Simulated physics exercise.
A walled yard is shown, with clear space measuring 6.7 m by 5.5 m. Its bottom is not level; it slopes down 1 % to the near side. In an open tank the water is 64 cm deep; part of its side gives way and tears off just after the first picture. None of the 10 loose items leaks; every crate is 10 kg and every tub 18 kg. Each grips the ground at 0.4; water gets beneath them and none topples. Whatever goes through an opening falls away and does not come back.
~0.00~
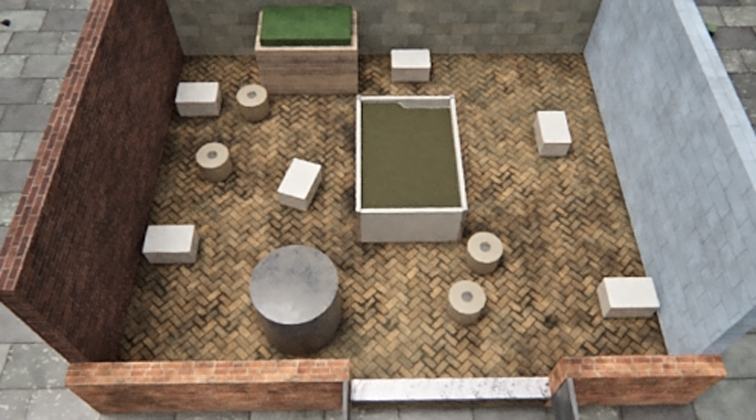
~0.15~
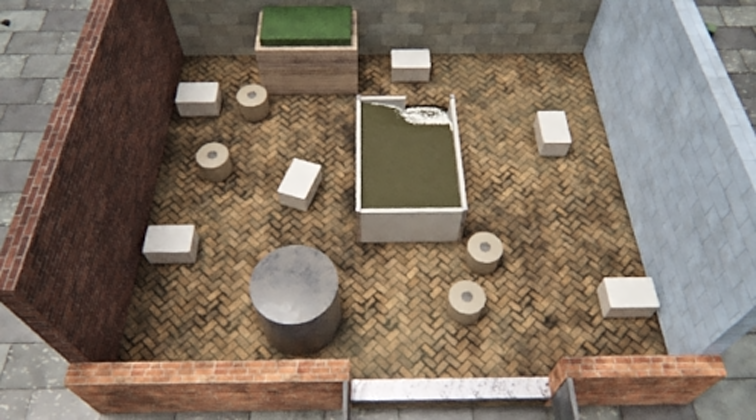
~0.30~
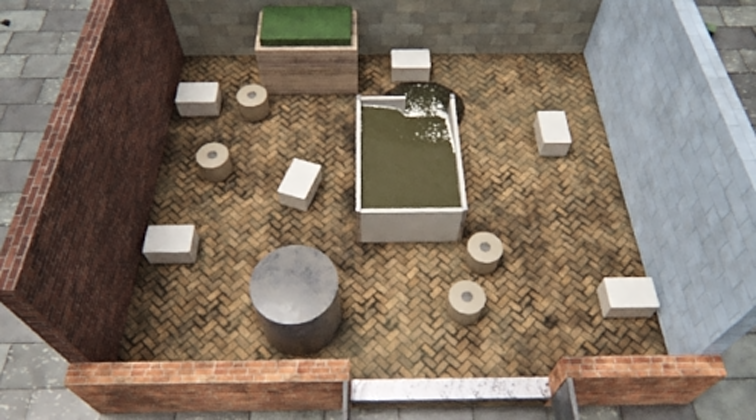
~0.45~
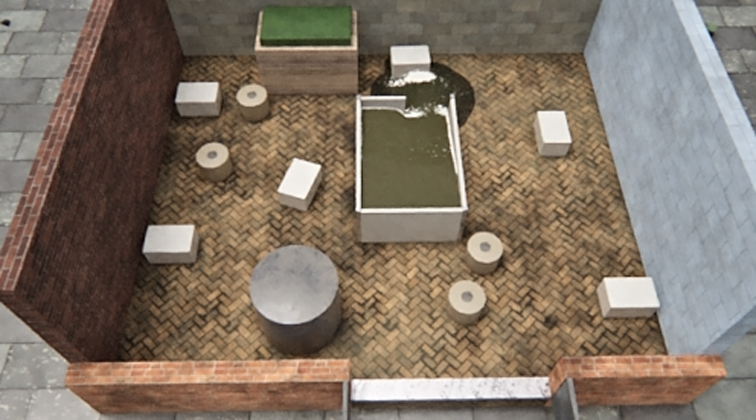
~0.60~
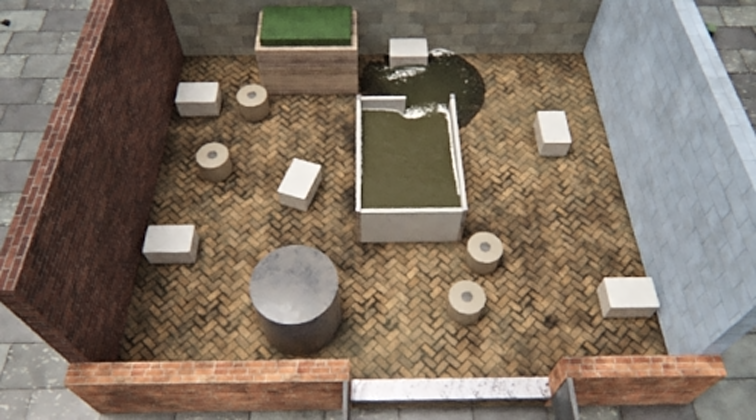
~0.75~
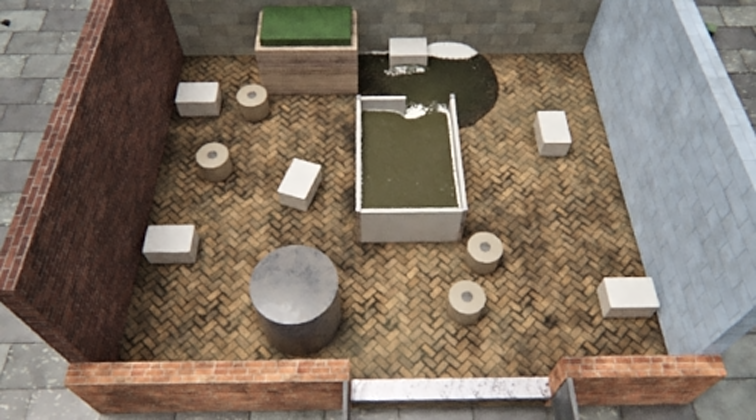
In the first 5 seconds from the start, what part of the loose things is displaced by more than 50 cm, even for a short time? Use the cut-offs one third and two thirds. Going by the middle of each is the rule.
Under a third.
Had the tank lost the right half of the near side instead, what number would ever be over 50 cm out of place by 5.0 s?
3.
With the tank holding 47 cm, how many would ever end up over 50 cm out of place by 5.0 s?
That would give 1.
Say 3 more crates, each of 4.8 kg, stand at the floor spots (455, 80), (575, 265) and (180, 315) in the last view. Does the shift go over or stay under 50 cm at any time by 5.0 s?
Going through them in turn, I'd say beyond, beyond and not that far.
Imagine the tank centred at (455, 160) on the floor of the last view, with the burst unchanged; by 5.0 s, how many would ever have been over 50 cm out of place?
Count: 3.
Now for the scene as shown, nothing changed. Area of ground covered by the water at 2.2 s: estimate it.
Near 9.0 m2 in all.
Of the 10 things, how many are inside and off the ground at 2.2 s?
At that point I count 1.
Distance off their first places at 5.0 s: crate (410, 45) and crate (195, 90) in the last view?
Distances: 100 cm; 0 cm.
After 1.1 s 0 of 10 are over 50 cm from their spots; 1 afloat.
After 2.2 s 0 of 10 are over 50 cm from their spots; 1 afloat.
After 3.5 s 0 of 10 are over 50 cm from their spots; 1 afloat.
After 5.0 s 2 of 10 are over 50 cm from their spots, and 2 have been at some point; 2 afloat.
